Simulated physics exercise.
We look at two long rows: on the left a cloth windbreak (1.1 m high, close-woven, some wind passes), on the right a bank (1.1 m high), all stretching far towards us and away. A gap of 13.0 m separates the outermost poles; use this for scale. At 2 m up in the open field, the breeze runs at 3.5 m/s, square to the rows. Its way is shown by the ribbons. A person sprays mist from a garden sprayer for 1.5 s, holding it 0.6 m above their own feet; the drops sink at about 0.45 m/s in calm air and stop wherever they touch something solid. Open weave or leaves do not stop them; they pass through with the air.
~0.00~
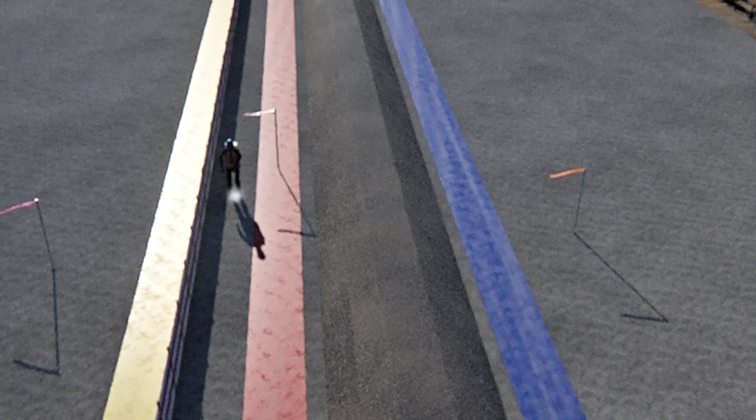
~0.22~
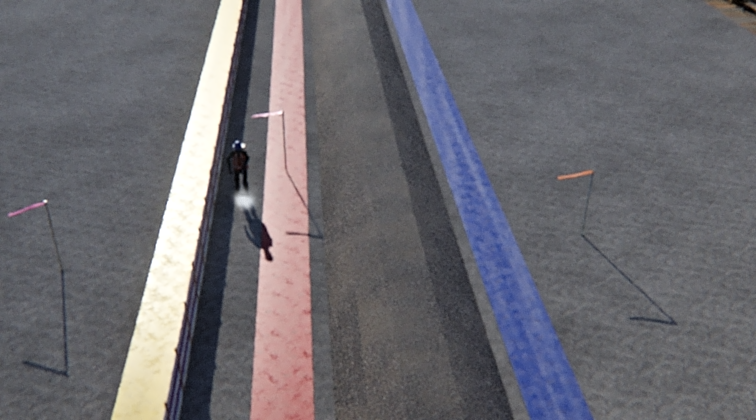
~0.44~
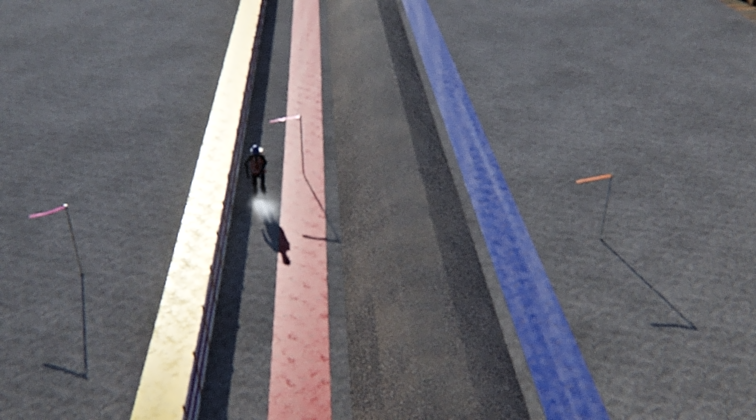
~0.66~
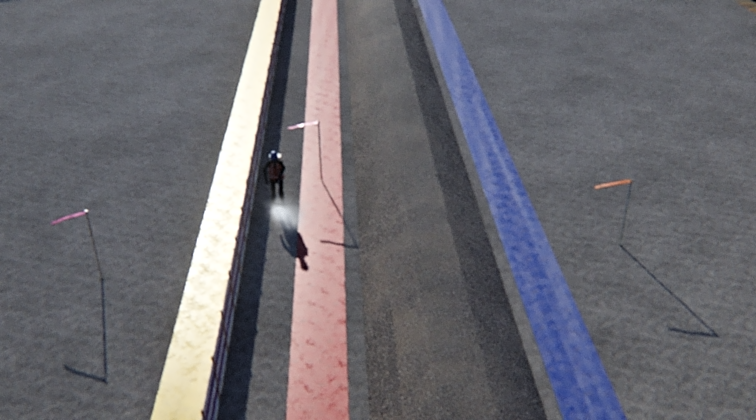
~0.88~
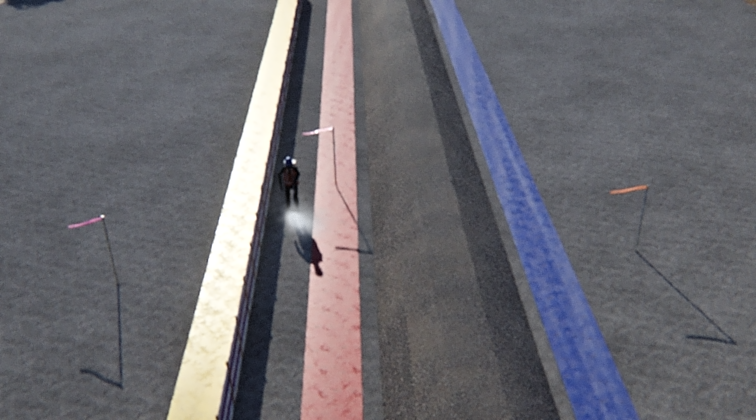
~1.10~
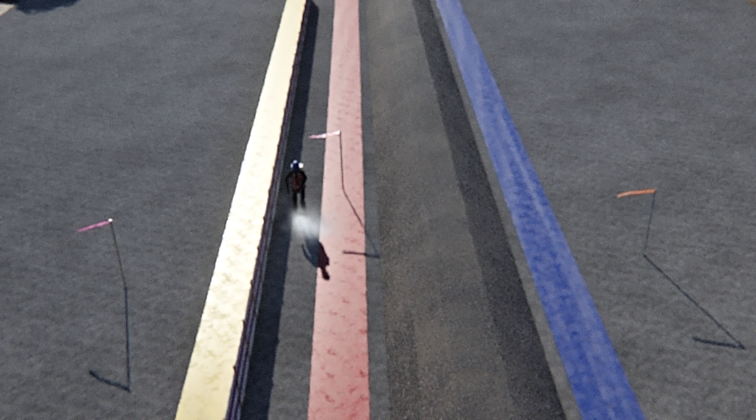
On open dark grey ground, seen from high above, two long rows run away from the viewer, a thin cloth windbreak left and a low grey bank right. A yellow strip lies left of the cloth, a red one between the rows and a blue one beyond the bank, with three ribboned poles and a dark-clad person standing near the cloth. White mist grows beside the person, ribbons stream left, and the camera pans slightly left.
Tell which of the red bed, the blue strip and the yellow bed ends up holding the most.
The most ends up on the red one.
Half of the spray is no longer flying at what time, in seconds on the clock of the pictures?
Estimated time: Close to 2.0 s.
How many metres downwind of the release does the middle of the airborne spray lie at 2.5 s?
I'd put it at close to 0.5 metres.
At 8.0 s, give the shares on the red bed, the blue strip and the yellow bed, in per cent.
About 45 % red, 0 % blue, 0 % yellow.
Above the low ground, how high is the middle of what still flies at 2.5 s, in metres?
Middle height: Approx. 0.2 m.
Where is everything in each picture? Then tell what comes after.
The spray in the air spans x = 230 to 240 around y = 195 and it comes from (235, 193), in the first frame.
The right ribbon ends at (558, 178), leaning 80 degrees to the left, the spray in the air spans x = 240 to 250 around y = 200, the red one passes (285, 245), the yellow one passes (180, 249) and the blue one passes (491, 237), in the second frame.
The inner ribbon ends at (269, 122), leaning 80 degrees to the left, the spray in the air spans x = 255 to 275 around y = 205 and the top of the bank crosses (403, 179), in the third frame.
The left ribbon ends at (52, 224), leaning 70 degrees to the left, the spray in the air spans x = 270 to 300 around y = 210, the red one passes (321, 205), the yellow one passes (228, 208) and the blue one passes (508, 198), in the fourth frame.
The right ribbon ends at (611, 192), leaning 80 degrees to the left and the spray in the air spans x = 285 to 320 around y = 215, in the fifth frame.
The inner ribbon ends at (309, 137), leaning 80 degrees to the left, the spray in the air spans x = 290 to 330 around y = 220 and the top of the cloth windbreak crosses (266, 200), in the sixth frame.
After 2.5 s, 29 % lies on the red bed, 0 % on the yellow bed and 0 % on the blue strip; 70 % has touched down or left; the middle of what still flies is 0.3 m above the low ground, near (321, 224).
After 4.0 s, 43 % lies on the red bed, 0 % on the yellow bed and 0 % on the blue strip; 90 % has touched down or left.
After 8.0 s, 47 % lies on the red bed, 0 % on the yellow bed and 0 % on the blue strip; 99 % has touched down or left.
After 20.0 s, 47 % lies on the red bed, 0 % on the yellow bed and 0 % on the blue strip; 100 % has touched down or left.
After 45.0 s, 47 % lies on the red bed, 0 % on the yellow bed and 0 % on the blue strip; 100 % has touched down or left.
